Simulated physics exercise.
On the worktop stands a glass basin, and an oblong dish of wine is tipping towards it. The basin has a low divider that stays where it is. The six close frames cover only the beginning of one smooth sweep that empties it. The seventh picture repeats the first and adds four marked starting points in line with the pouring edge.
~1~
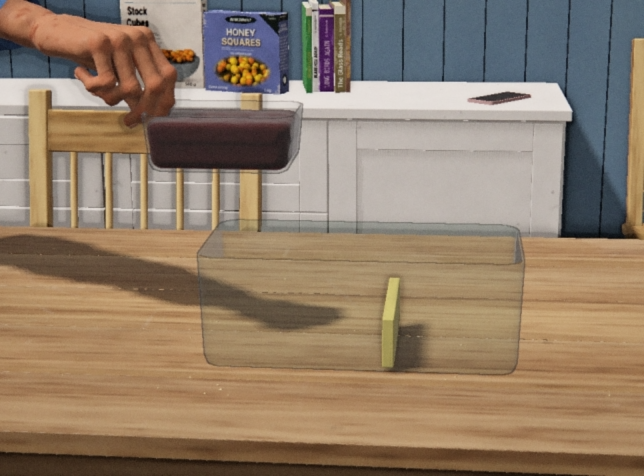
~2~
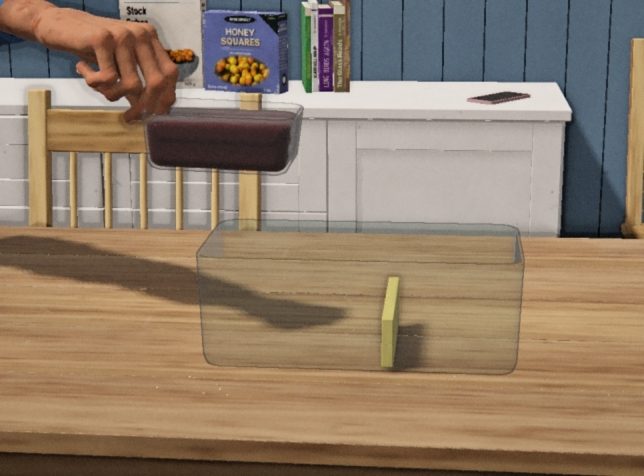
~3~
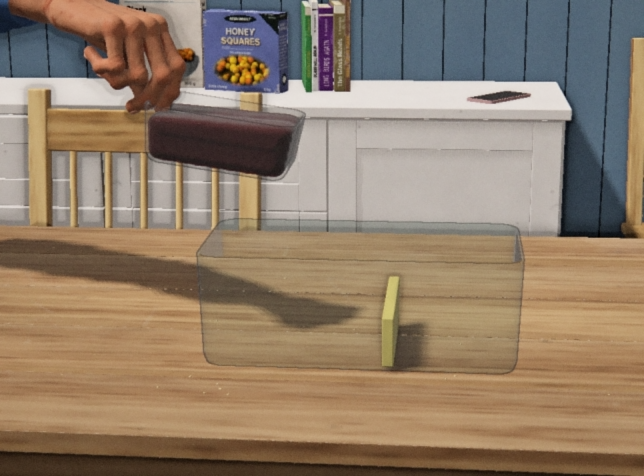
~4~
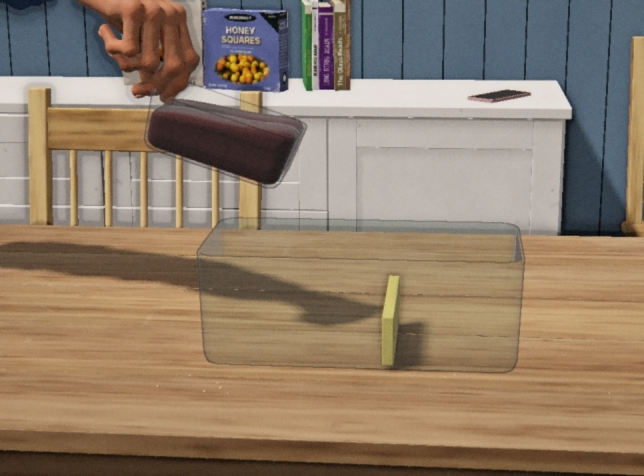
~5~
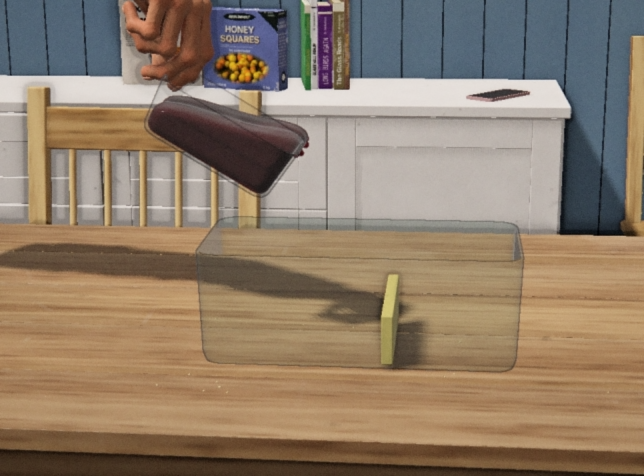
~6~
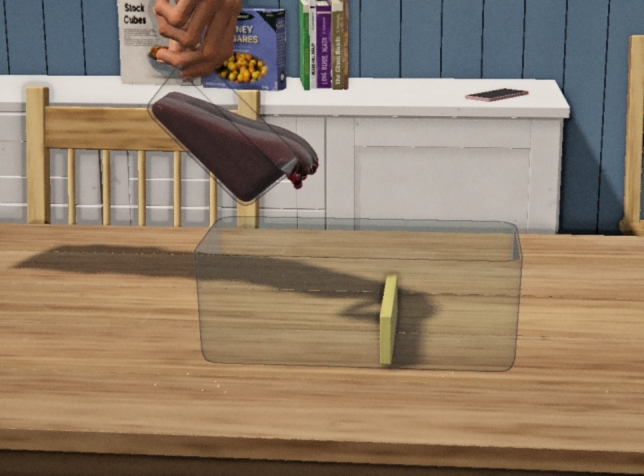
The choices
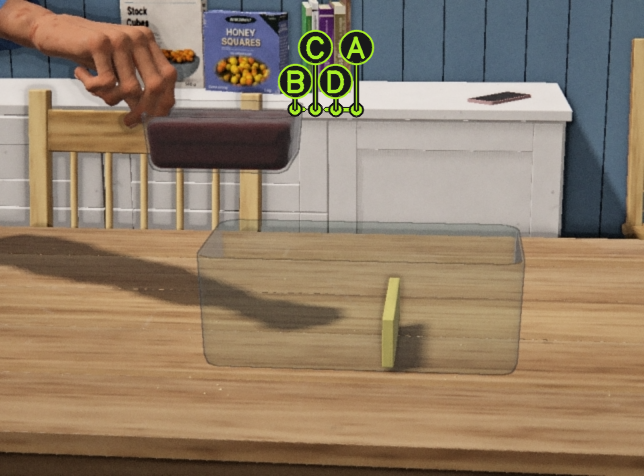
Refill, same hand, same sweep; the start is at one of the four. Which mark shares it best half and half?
I would pick spot A.
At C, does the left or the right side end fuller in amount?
The left side.
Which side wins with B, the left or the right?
More ends on the left.
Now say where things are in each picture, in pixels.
Upright, lip at (296, 109); basin from (204, 363) to (517, 373); top of the wall at (392, 297); nothing has left yet, in the first picture.
Tipped about 2°, lip at (297, 111); nothing has left yet, in the second picture.
Tipped about 8°, lip at (299, 119); nothing has left yet, in the third picture.
Tipped about 18°, lip at (301, 131); nothing has left yet, in the fourth picture.
Tipped about 31°, lip at (299, 146); wine is over the lip, down to (303, 150), in the fifth picture.
Tipped about 45°, lip at (292, 164); wine is over the lip, down to (300, 182), in the sixth picture.
On the marked copy, A at (356, 109); B at (295, 109); C at (315, 109); D at (335, 109).
With A, about 52 % ends left of the wall and 45 % right of it; 3 % is lost outside.
With B, about 83 % ends left of the wall and 7 % right of it; 10 % is lost outside.
With C, about 89 % ends left of the wall and 7 % right of it; 4 % is lost outside.
With D, about 81 % ends left of the wall and 13 % right of it; 6 % is lost outside.
